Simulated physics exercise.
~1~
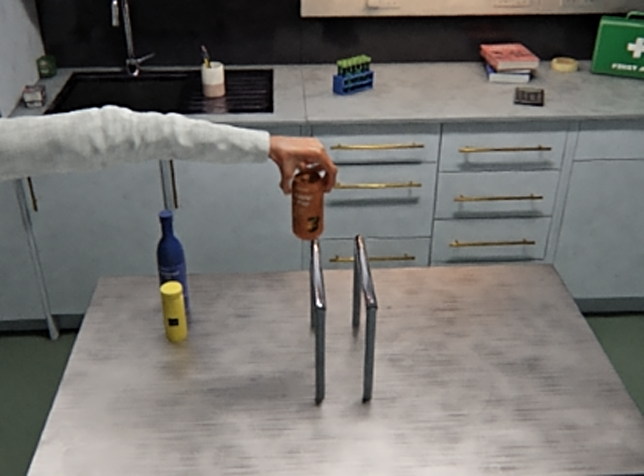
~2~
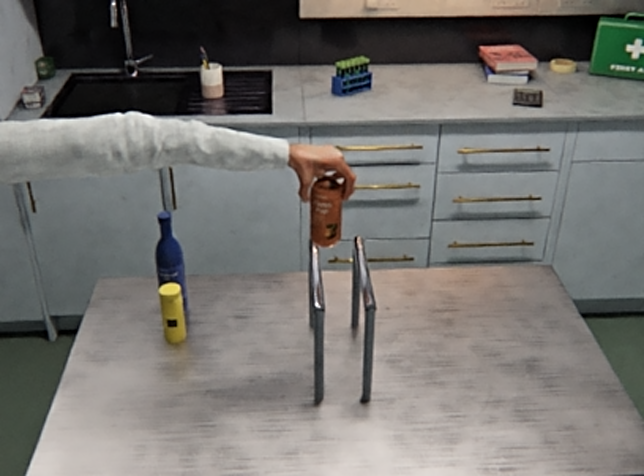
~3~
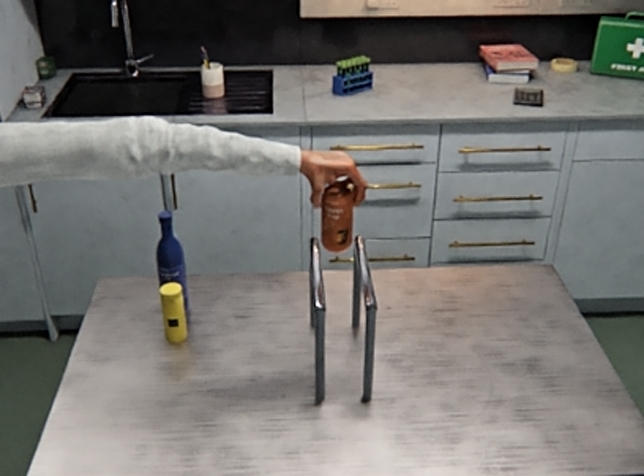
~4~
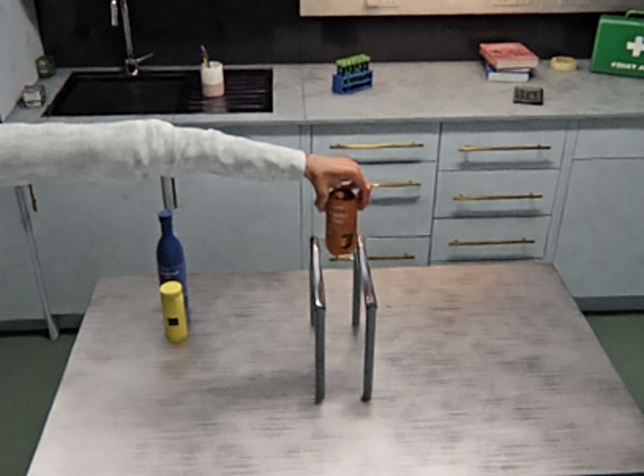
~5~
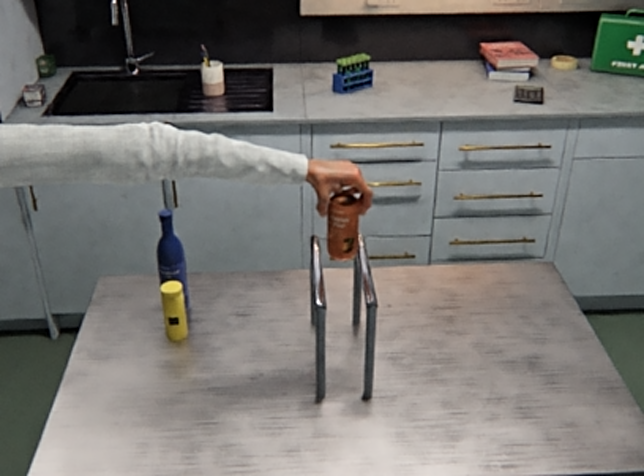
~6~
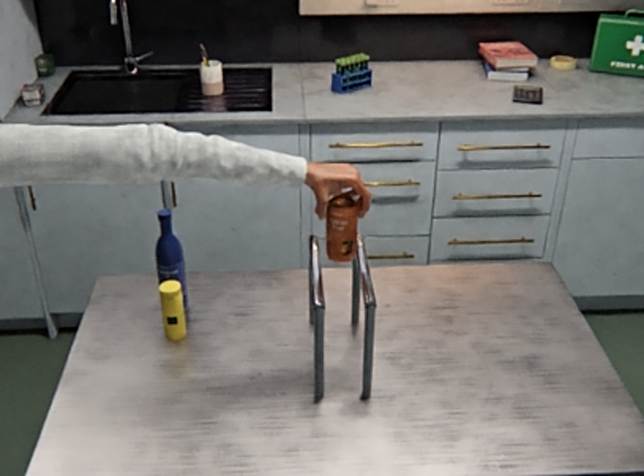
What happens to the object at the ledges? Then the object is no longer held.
I reckon it travels down to the table.
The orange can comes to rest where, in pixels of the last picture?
End position, last frame: About (340, 333).
Then, 0.32 s later than the last frame, orange can moved well along near (340, 326).
Then, 0.66 s later than the last frame, orange can moved well along near (340, 334).
When it is over, moved from the start, orange can; the other 2 as before. End places, in pixels of the last picture, orange can near (340, 334). The can drops through.
